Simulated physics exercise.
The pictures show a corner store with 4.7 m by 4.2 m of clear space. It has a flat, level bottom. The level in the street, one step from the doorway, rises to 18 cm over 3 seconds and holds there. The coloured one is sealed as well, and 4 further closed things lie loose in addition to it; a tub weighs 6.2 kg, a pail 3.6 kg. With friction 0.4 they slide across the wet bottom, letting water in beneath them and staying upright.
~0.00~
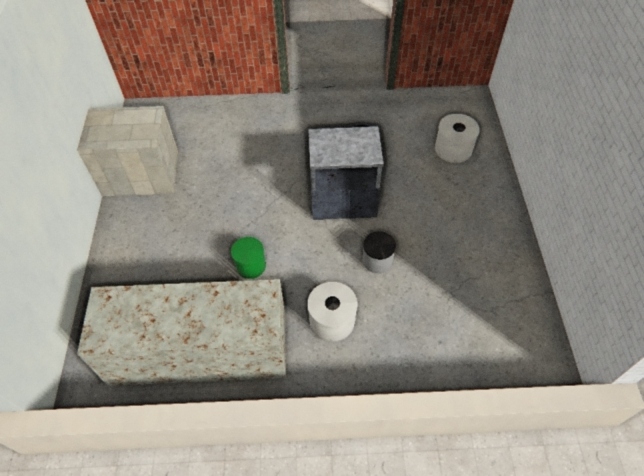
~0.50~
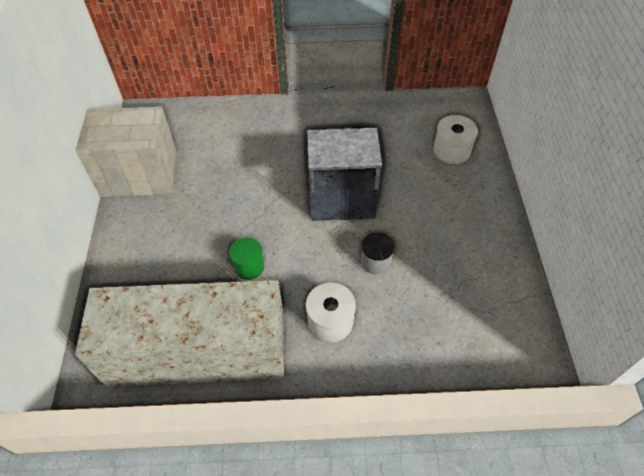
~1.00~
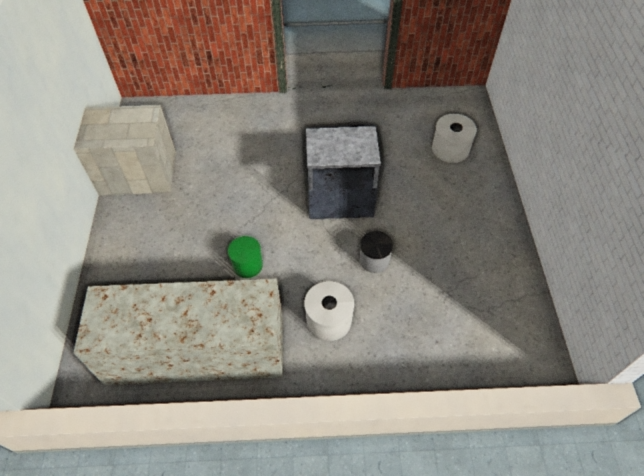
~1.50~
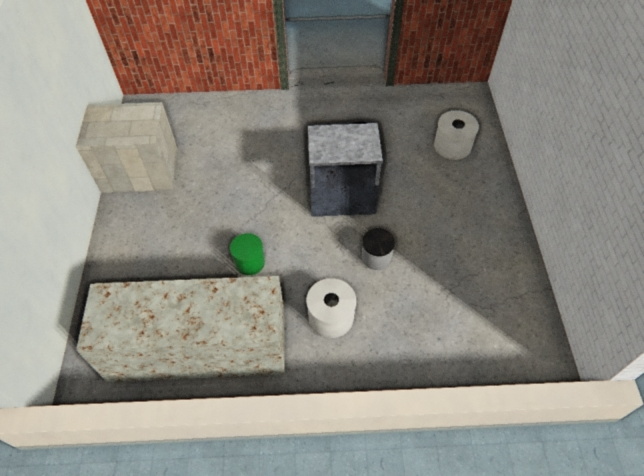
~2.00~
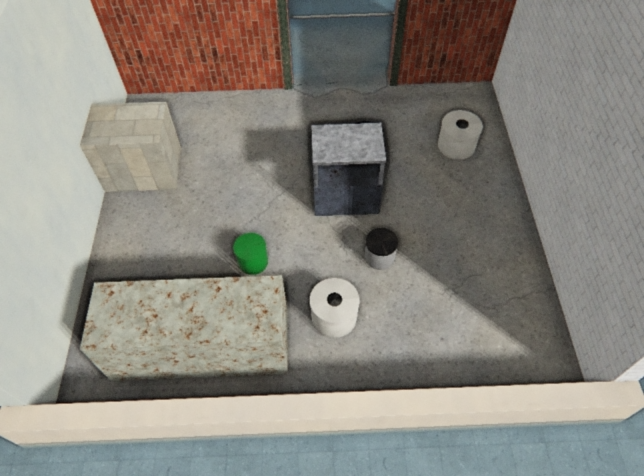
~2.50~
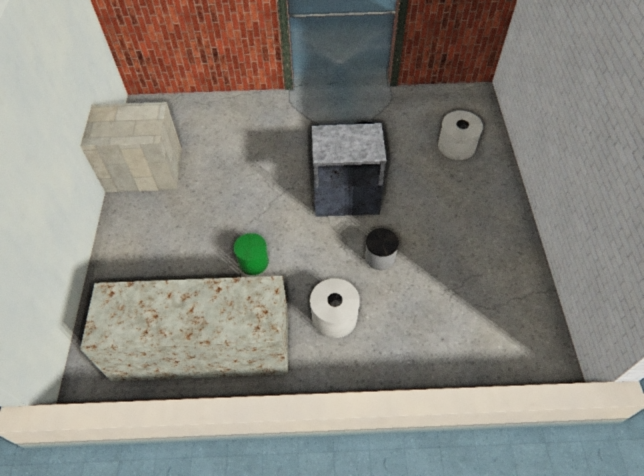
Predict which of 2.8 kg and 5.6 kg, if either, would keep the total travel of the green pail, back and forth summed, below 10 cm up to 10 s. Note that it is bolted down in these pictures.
Only the heavy option passes.
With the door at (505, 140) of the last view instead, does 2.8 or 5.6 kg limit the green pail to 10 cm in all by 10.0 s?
Short version: Only the heavy mass succeeds.
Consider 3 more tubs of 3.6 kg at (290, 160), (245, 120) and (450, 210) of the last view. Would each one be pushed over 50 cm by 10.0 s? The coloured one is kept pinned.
First: Beyond the limit; second: Inside the limit; third: Beyond the limit.
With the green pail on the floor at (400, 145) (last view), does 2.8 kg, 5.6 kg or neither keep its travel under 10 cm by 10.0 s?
Here both come up short.
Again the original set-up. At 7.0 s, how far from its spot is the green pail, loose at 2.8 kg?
Roughly 40 cm.
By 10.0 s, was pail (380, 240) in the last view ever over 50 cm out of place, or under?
Verdict for this one: Under half a metre.
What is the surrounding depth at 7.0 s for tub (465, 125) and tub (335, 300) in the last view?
Depths: Near 4 cm, then near 1 cm.
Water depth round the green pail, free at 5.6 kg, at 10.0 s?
5 cm, roughly.
After 3.5 s the green pail would be 0 cm from its start with 2.8 kg and 0 cm from its start with 5.6 kg; 0 cm of water round it then.
After 4.5 s the green pail would be 0 cm from its start with 2.8 kg and 0 cm from its start with 5.6 kg; 2 cm of water round it then.
After 7.0 s the green pail would be 43 cm from its start with 2.8 kg and 0 cm from its start with 5.6 kg; 3 cm of water round it then.
After 10.0 s the green pail would be 94 cm from its start with 2.8 kg and 0 cm from its start with 5.6 kg; 5 cm of water round it then.
